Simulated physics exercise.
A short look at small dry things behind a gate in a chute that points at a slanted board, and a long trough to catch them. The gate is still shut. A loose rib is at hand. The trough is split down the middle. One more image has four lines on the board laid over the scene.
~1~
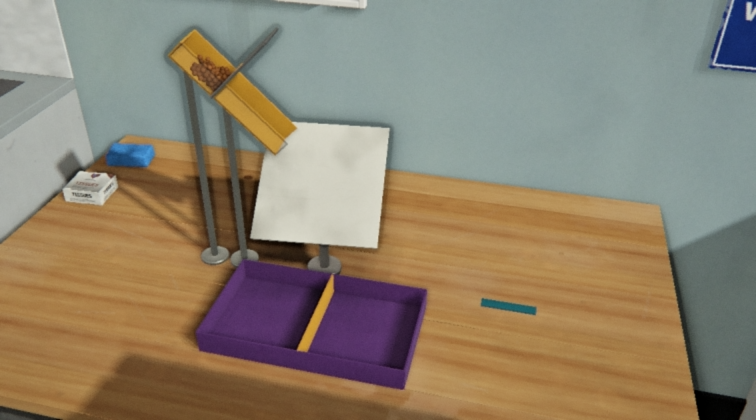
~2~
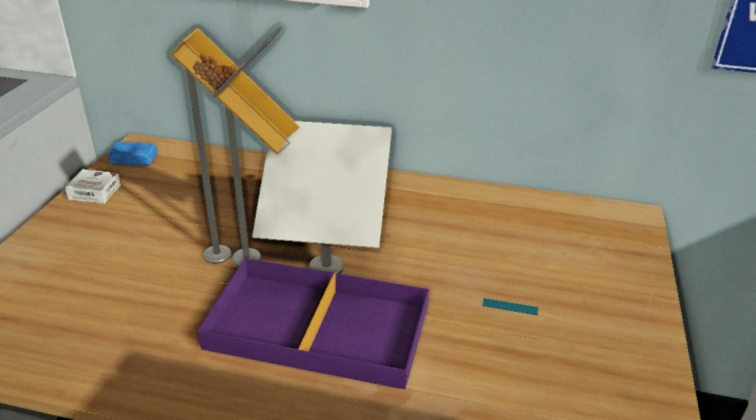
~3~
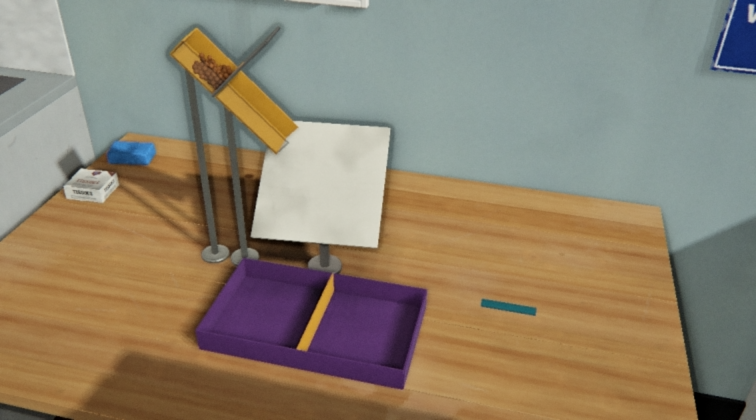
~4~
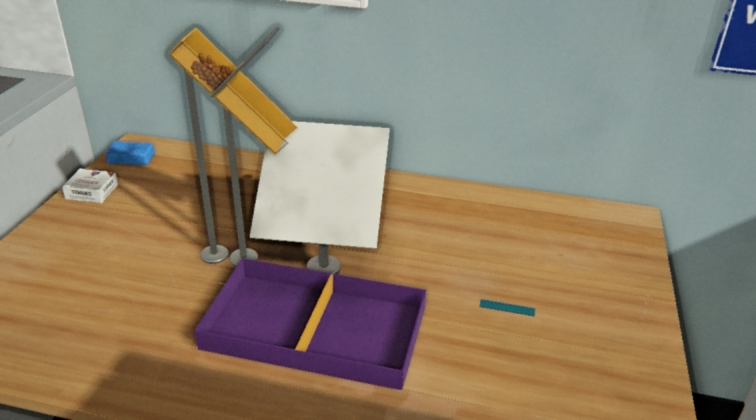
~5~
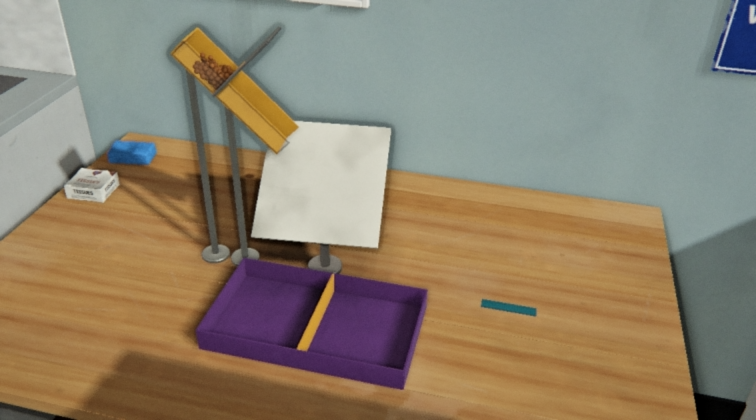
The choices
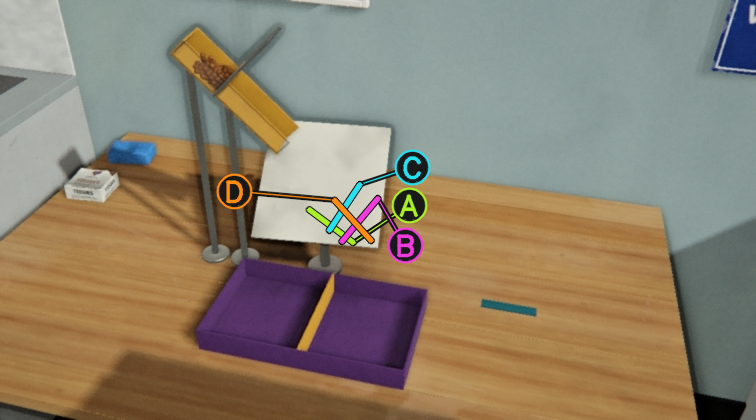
To begin with, small brown pieces sit behind a grey bar in a tilted yellow chute that points down toward a slanted white board, with a divided purple trough in front on a wooden table. Apart from a very slight shake of the view, nothing moves, and the pieces stay bunched in the chute.
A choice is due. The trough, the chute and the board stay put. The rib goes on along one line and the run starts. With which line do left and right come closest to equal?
The answer is line B.
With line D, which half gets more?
Right.
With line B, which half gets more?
Left.
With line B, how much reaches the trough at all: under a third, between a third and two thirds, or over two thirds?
It is over two thirds.
On the marked copy, line A from (309, 209) to (353, 242); line B from (377, 198) to (341, 241); line C from (359, 184) to (329, 230); line D from (334, 200) to (371, 240).
If A is chosen, of what is caught, a small share in the left half, the bulk in the right.
If B is chosen, of what is caught, close to two thirds in the left half, close to a third in the right.
If C is chosen, of what is caught, the bulk in the left half, a small share in the right.
If D is chosen, of what is caught, a small share in the left half, the bulk in the right.
